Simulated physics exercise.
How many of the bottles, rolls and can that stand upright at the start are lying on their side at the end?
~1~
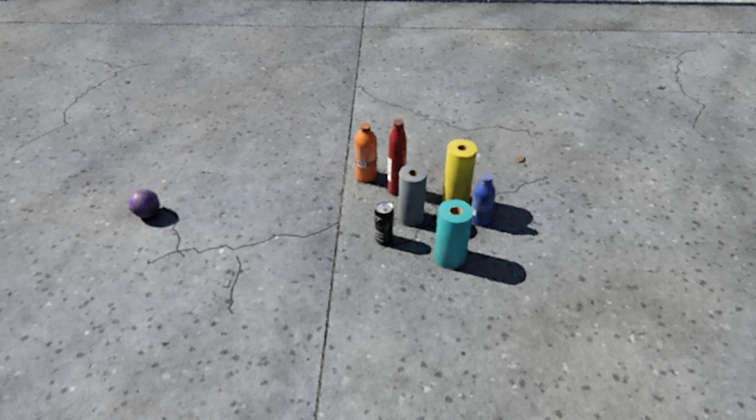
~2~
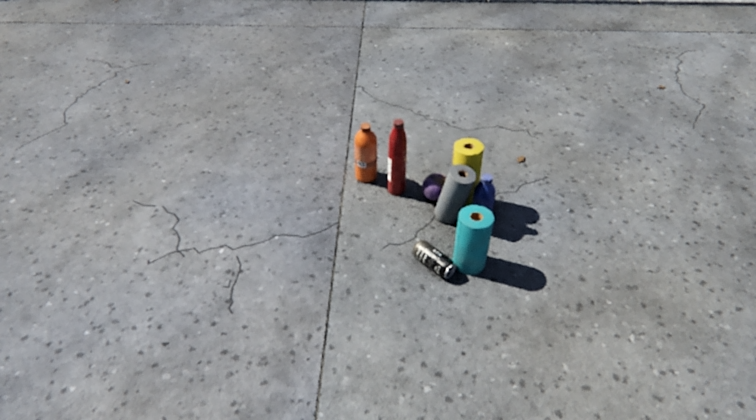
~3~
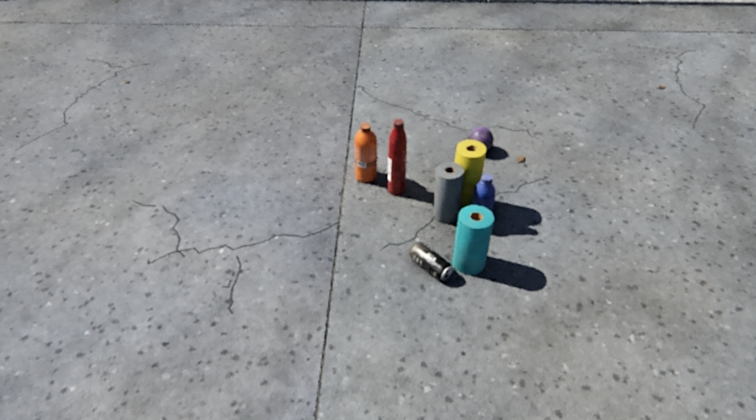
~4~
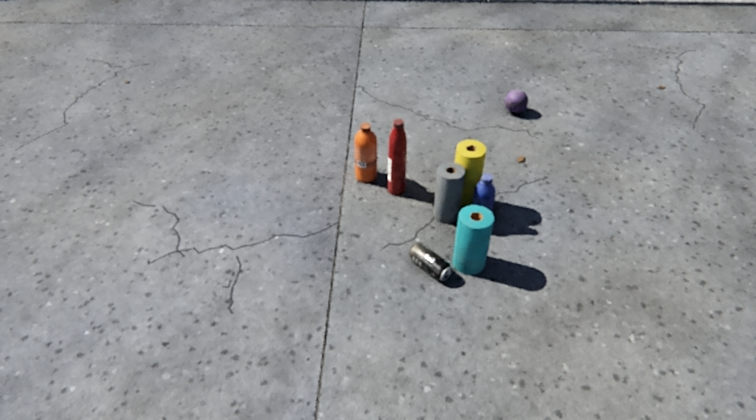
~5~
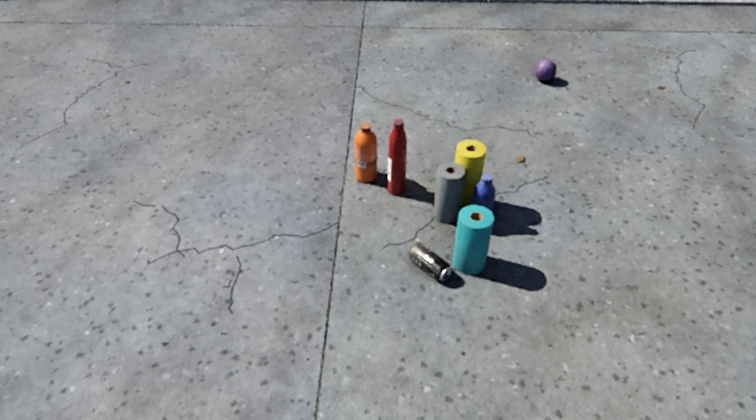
One of them is lying on its side at the end, the black can.
